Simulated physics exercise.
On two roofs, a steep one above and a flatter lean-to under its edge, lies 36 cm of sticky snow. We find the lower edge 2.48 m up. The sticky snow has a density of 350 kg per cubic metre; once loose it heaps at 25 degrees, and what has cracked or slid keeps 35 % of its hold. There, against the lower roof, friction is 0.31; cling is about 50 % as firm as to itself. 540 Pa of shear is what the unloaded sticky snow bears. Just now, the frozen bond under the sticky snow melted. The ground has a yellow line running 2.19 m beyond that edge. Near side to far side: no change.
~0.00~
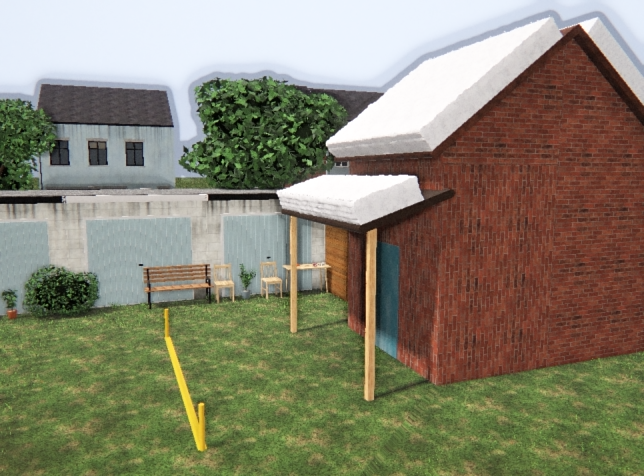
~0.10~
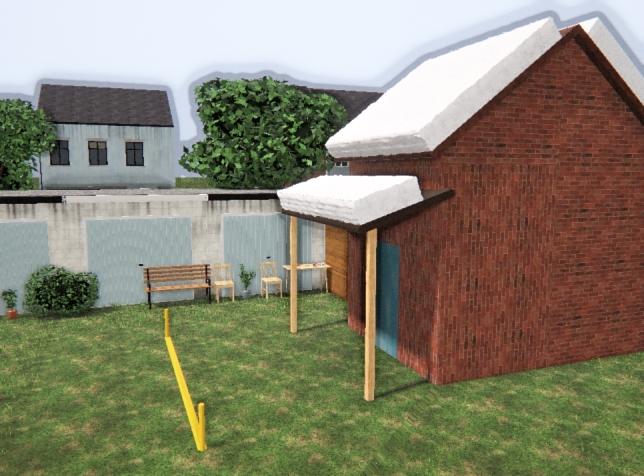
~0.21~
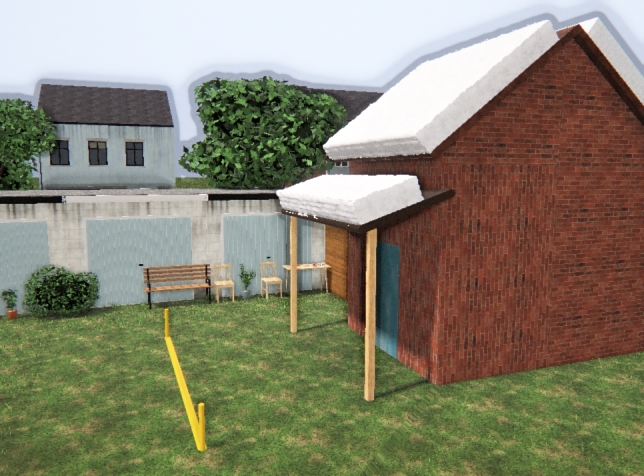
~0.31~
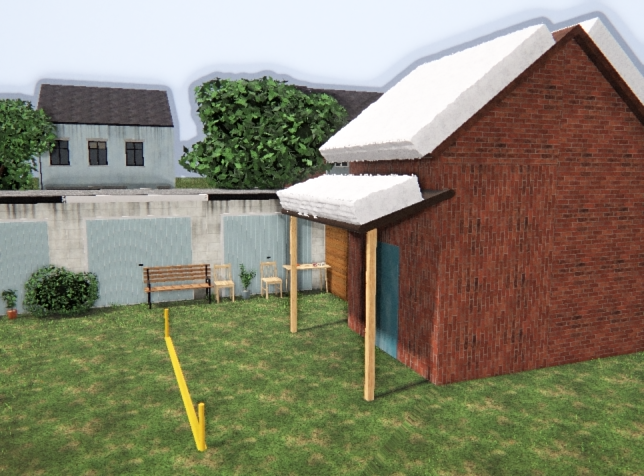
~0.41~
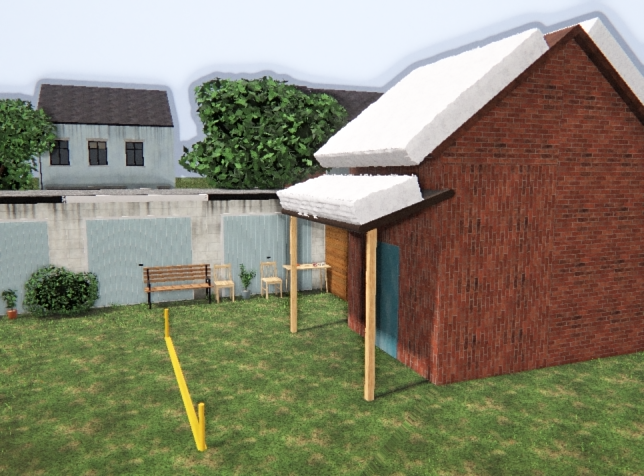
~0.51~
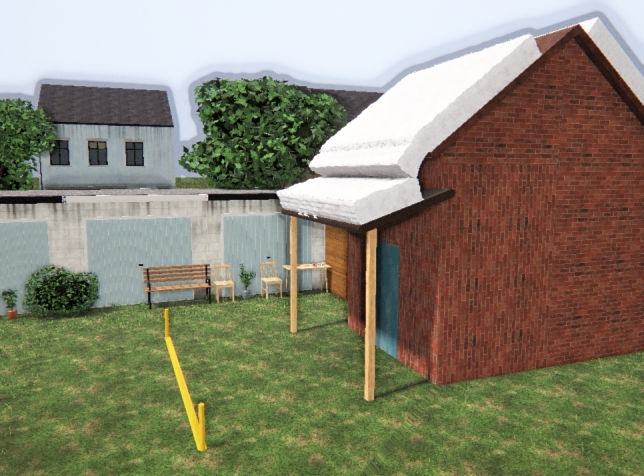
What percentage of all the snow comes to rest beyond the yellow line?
About 43 %.
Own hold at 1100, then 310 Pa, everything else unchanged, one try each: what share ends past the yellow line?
Roughly 25 % followed by roughly 45 %.
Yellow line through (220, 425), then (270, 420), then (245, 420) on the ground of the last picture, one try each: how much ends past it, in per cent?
First try 50 per cent, second 65 per cent, third 60 per cent.
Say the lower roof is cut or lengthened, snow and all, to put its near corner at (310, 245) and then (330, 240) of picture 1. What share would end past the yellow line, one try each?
45 %, then 45 %.
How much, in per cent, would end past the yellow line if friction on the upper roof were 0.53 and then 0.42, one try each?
Respectively near 30 % and near 35 %.
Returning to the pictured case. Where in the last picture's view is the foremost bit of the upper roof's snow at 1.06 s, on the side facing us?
At roughly (331, 200).
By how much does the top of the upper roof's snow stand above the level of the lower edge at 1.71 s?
Height above lower edge: Approx. 0.6 m.
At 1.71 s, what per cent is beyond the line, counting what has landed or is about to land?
About 1 %.
By 1.06 s, none is below the lower edge and 0 % is past the line.
By 1.71 s, 62 % is below the lower edge and 1 % is past the line.
By 2.35 s, 89 % is below the lower edge and 38 % is past the line.
By 3.00 s, 90 % is below the lower edge and 43 % is past the line.
By 3.60 s, at the end, 90 % is below the lower edge and 43 % is past the line.
